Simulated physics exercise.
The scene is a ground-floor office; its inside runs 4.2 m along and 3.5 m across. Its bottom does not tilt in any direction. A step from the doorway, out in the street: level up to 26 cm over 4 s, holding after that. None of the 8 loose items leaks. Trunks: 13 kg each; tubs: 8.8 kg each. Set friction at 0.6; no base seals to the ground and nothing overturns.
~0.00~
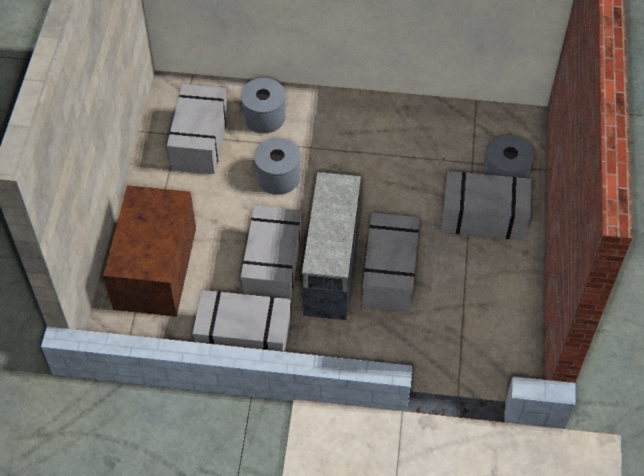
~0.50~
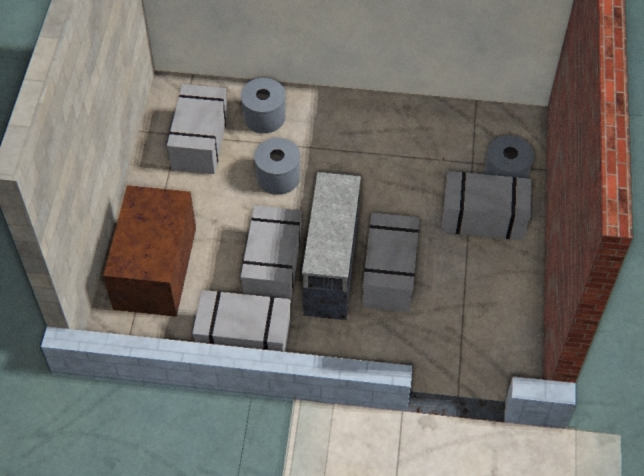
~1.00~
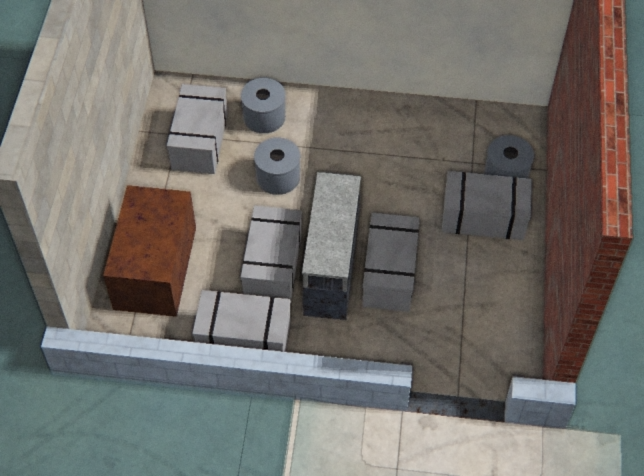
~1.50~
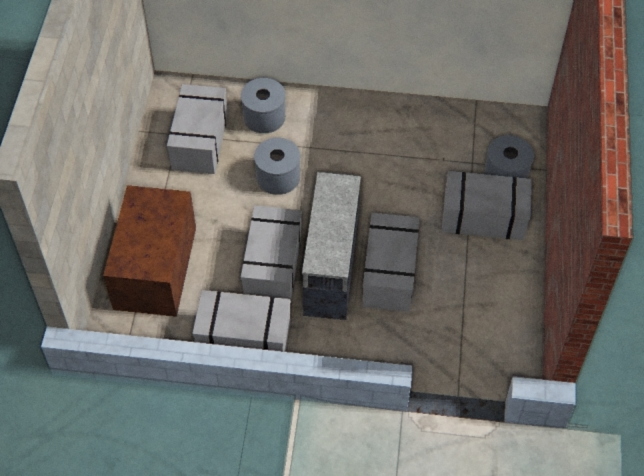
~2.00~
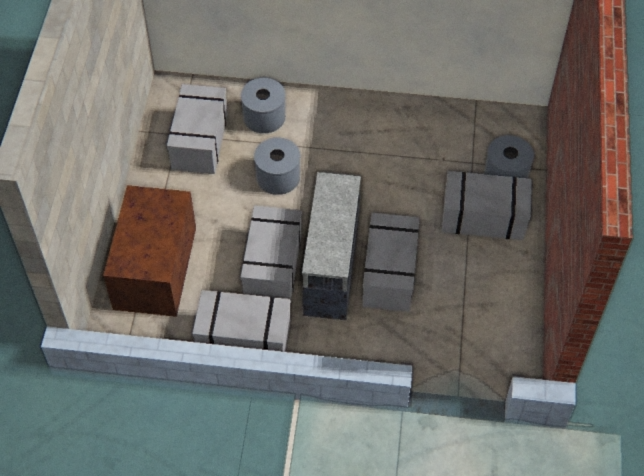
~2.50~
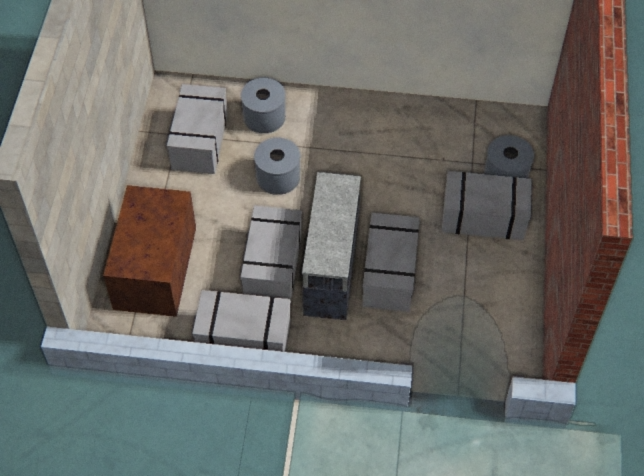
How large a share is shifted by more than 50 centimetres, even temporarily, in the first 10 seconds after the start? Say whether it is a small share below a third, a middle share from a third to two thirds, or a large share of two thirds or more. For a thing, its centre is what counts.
A large share, two thirds or more.
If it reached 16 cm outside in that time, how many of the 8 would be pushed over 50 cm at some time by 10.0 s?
In that case 3 of them.
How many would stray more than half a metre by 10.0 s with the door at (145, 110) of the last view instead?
Count: 6.
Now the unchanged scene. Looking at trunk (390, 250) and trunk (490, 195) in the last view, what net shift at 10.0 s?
They've ended up 150 cm and 300 cm away, in that order.
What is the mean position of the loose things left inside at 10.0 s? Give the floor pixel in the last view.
About (221, 208).
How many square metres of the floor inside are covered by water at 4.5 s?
At that time the wet patch spans about 6.0 m2.
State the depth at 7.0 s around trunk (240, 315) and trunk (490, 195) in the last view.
Close to 1 and 12 centimetres.
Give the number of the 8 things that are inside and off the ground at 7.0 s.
It comes to 3.
After 3.5 s 0 of 8 are over 50 cm from their spots; 0 afloat.
After 4.5 s 0 of 8 are over 50 cm from their spots; 0 afloat.
After 7.0 s 3 of 8 are over 50 cm from their spots; 3 afloat.
After 10.0 s 6 of 8 are over 50 cm from their spots, and 6 have been at some point; 5 afloat.
